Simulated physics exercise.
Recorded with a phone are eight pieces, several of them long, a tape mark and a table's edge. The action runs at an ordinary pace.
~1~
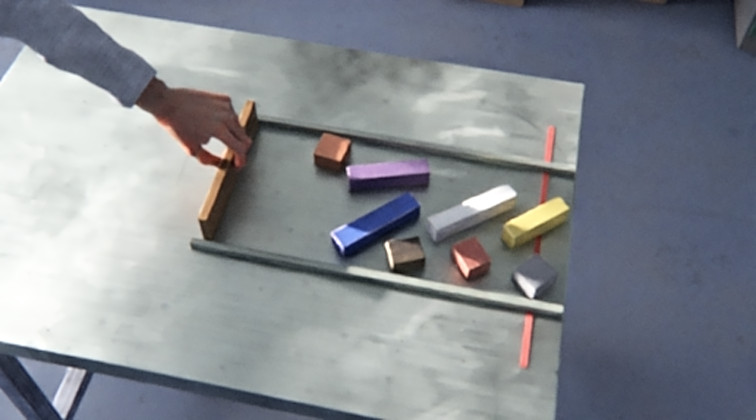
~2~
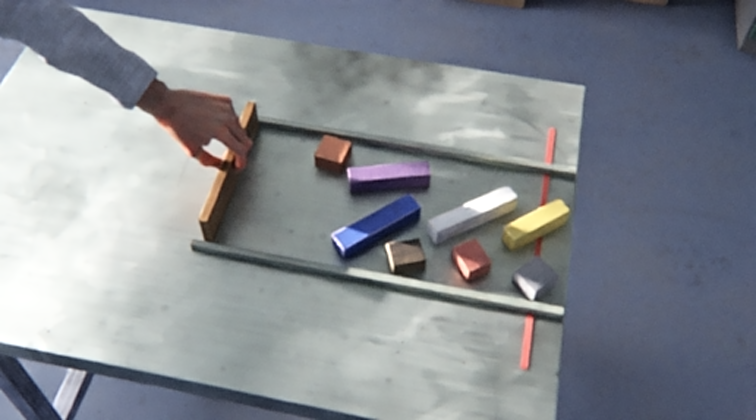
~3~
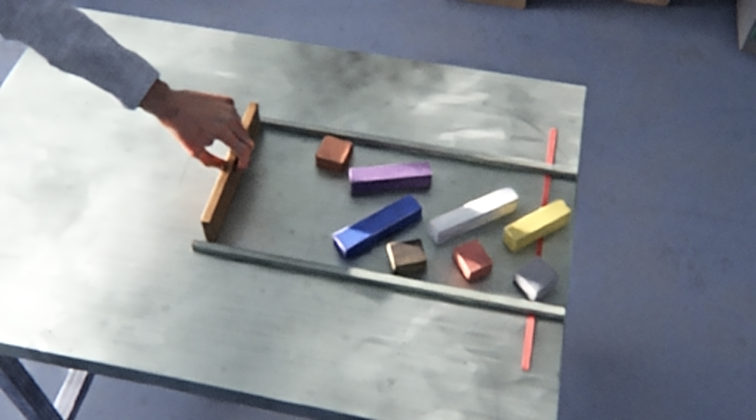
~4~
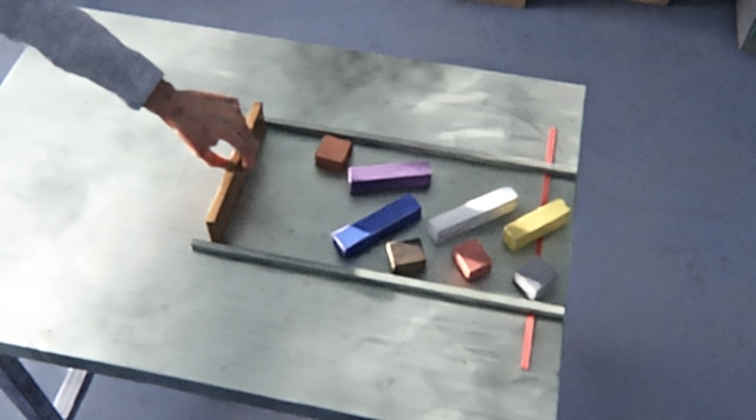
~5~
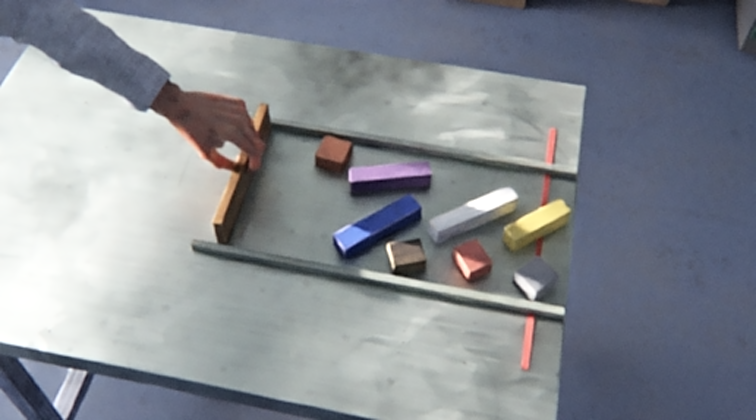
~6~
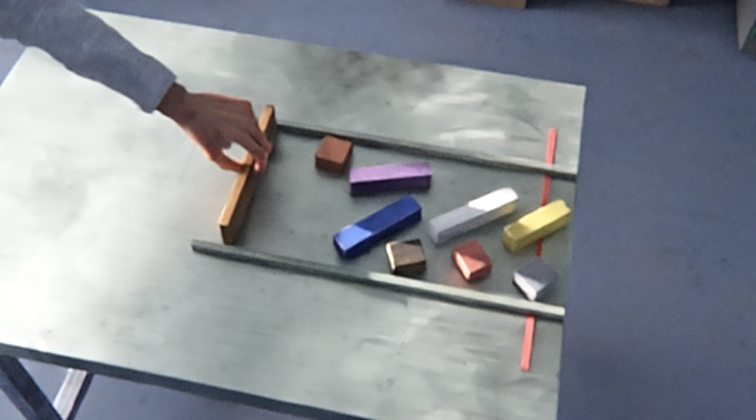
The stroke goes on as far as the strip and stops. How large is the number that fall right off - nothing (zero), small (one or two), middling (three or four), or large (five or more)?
Large - five or more.
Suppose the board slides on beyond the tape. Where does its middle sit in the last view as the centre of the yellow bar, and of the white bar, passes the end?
Approx. (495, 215) for the first, approx. (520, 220) for the second.
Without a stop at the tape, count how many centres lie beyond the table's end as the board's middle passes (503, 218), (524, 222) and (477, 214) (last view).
Respectively, 2, 4 and 0.
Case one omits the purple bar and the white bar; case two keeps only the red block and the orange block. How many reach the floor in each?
First try 4, second try 4.
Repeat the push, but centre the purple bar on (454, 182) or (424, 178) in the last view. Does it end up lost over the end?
For the purple bar: Gone and then gone.
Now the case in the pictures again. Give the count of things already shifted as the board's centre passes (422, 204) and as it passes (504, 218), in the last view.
Tally: 6; 8.
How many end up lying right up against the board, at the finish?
2 in contact.
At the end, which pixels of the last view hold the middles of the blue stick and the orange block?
In order, first (567, 253), then (562, 183).
Soon after, none off yet; grey block at rest near (536, 280); yellow bar at rest near (537, 226); red block at rest near (472, 260).
Then, none off yet; grey block at rest near (536, 280); yellow bar at rest near (537, 226); red block at rest near (475, 259).
Further on, none off yet; grey block moved about its own width near (574, 294); yellow bar moved a little near (565, 229); red block moved well along near (550, 268).
At rest, the number that fall off is five or more; fallen, purple bar, black block, white bar, red block, yellow bar and grey block.
